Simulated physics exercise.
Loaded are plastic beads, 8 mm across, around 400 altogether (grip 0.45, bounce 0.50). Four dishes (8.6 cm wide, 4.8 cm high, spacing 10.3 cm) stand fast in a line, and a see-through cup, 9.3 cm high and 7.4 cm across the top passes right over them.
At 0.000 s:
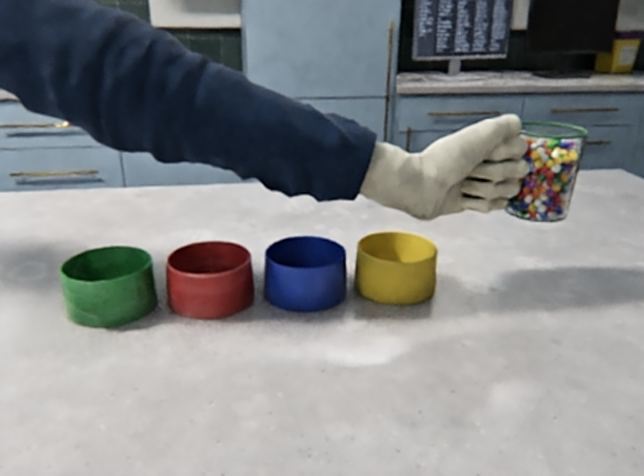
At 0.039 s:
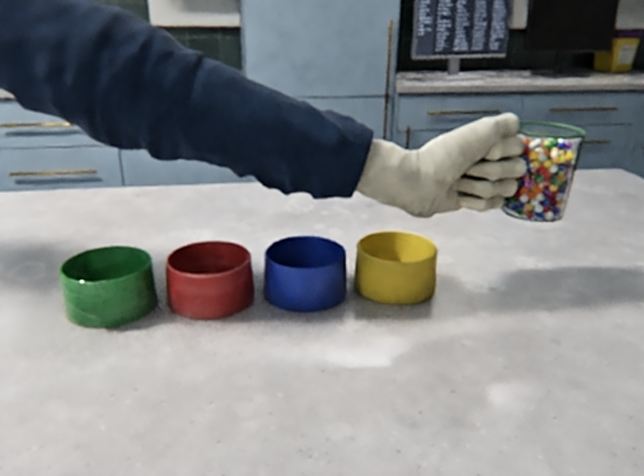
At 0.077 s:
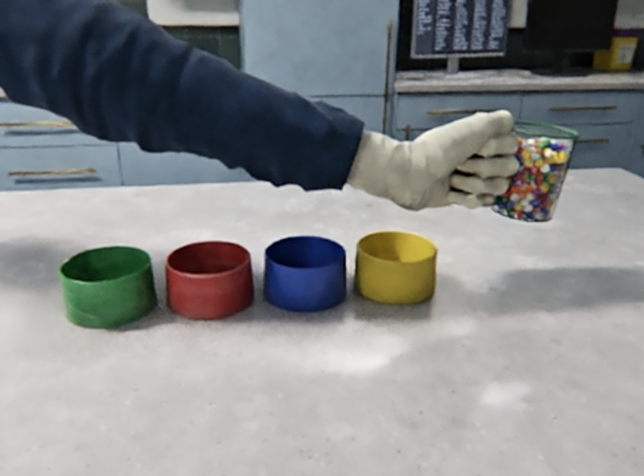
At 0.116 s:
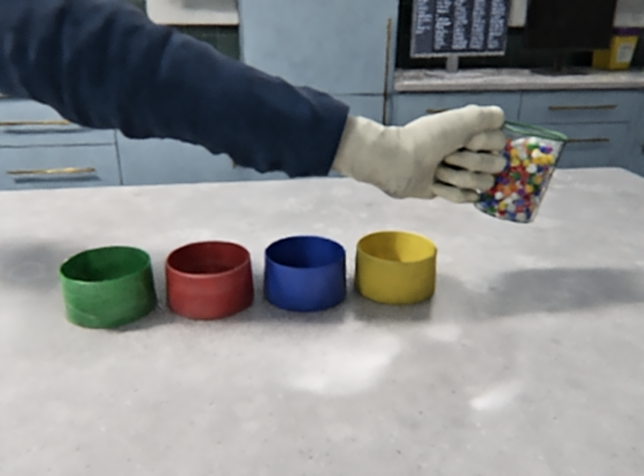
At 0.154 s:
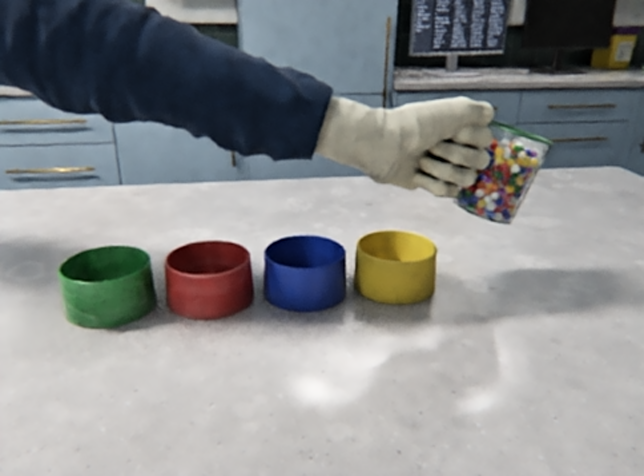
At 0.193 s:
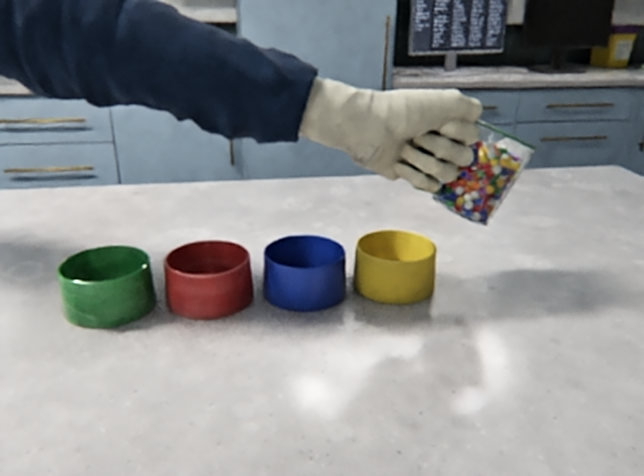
On a pale countertop in a kitchen, green, red, blue and yellow dishes stand in a row while a gloved hand holds a clear cup of multicoloured beads upright at the right. The hand barely moves at first, then shifts the cup left towards the yellow dish, tilting it progressively further.
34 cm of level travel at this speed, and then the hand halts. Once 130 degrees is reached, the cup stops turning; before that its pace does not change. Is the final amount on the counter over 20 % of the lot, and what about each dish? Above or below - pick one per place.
Red: Below; blue: Above; green: Below; yellow: Below; counter: Above.
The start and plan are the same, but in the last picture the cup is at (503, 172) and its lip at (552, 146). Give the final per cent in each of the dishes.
The red dish keeps 0, the blue one 50, the green one 0 and the yellow one 30.
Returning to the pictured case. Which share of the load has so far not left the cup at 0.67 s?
About 90 per cent.
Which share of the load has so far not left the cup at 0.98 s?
Estimate: Some 15 %.
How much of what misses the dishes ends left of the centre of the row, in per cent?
Fraction on that side: Around 50 %.
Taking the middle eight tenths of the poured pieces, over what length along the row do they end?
About 8 cm.
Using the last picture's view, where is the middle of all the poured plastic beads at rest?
In the last view, approximately (295, 278).
Then, at 0.48 s, tilt 77 degrees; cup holds 100 %.
After 0.67 s, tilt 111 degrees; cup holds 90 %, blue 10 %.
Then, at 0.98 s, tilt 130 degrees; cup holds 15 %, blue 55 %.
At rest (1.8 s), red 0 %, blue 70 %, green 0 %, yellow 0 %, counter 30 %.
